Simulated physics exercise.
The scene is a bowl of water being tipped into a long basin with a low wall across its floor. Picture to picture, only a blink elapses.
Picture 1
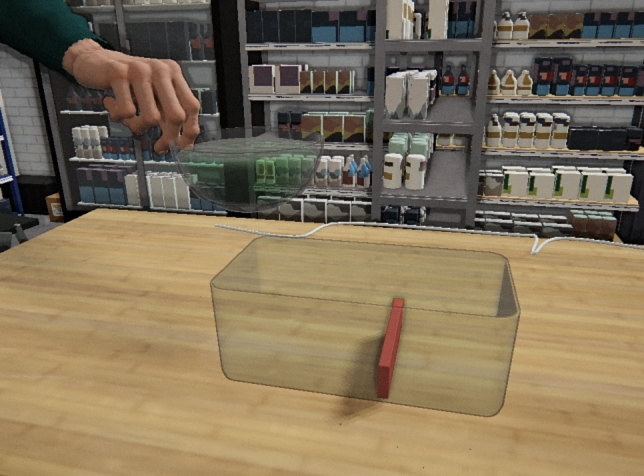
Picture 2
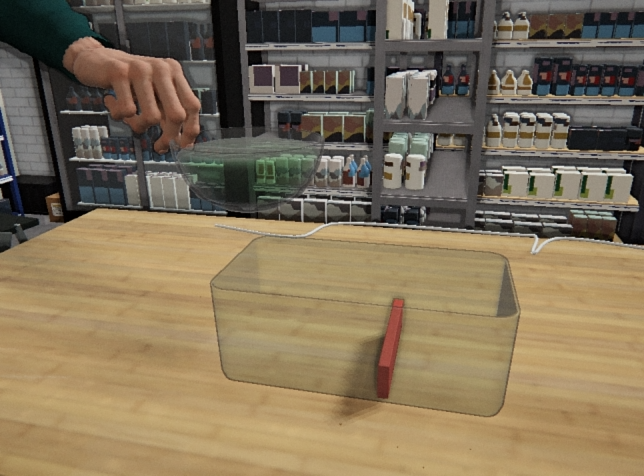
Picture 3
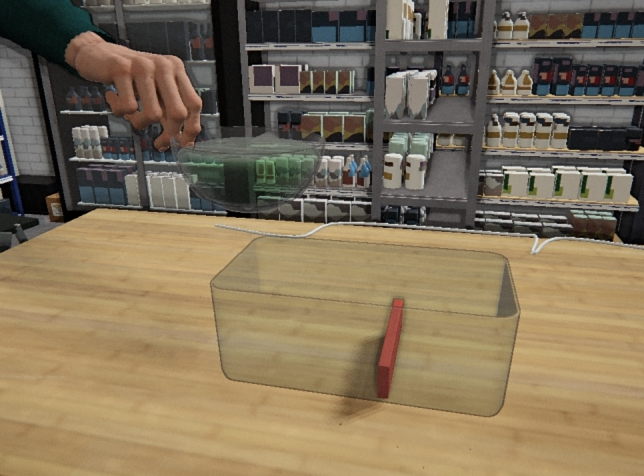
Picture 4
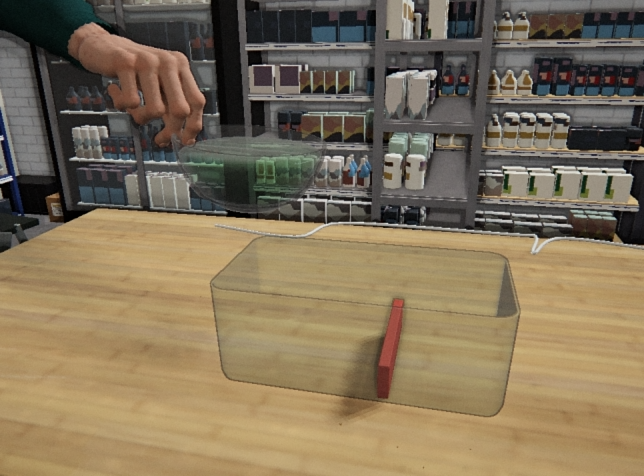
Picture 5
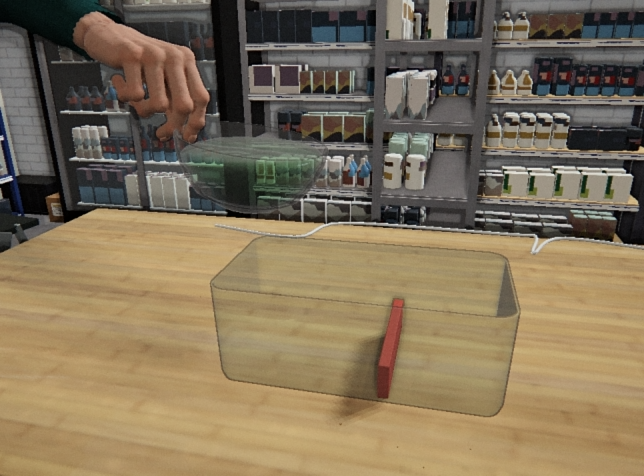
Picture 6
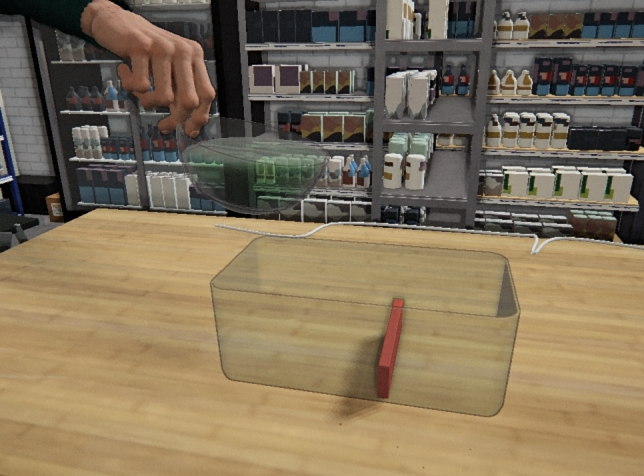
A hand in a dark green sleeve at the upper left shifts slightly right and turns its fingers downward, while the clear bowl beside it tilts gradually, its right side dipping a little. Below, a transparent long basin with a low red wall across its floor rests motionless on a pale wooden table. The steady view looks slightly down across the tabletop towards stocked store shelves.
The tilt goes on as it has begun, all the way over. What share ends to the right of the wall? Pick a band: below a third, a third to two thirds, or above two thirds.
Below a third.
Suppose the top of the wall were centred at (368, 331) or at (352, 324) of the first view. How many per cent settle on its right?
Try 1: About 50 percent; try 2: About 70 percent.
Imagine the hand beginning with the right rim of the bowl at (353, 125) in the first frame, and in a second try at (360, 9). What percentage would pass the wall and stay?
First about 55, then 70 per cent.
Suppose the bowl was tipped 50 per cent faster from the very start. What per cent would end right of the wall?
It comes to about 20 per cent.
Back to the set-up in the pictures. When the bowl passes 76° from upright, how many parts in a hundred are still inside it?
30 %.
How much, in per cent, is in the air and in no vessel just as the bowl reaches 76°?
Roughly 35 percent.
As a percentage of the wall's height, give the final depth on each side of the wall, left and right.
I get 60 % for the left and 20 % for the right.
A moment on, the bowl is tipped on its side and 30 per cent is still to pour, 28 is left of the wall and 8 right of it.
Next, the bowl is tipped right over and 0 per cent is still to pour, 81 is left of the wall and 16 right of it.
Then the bowl is tipped right over and 0 per cent is still to pour, 79 is left of the wall and 19 right of it.
Later the bowl is tipped right over and 0 per cent is still to pour, 78 is left of the wall and 21 right of it.
Finally, 78 per cent lies left of the wall, 21 right of it and 2 outside.
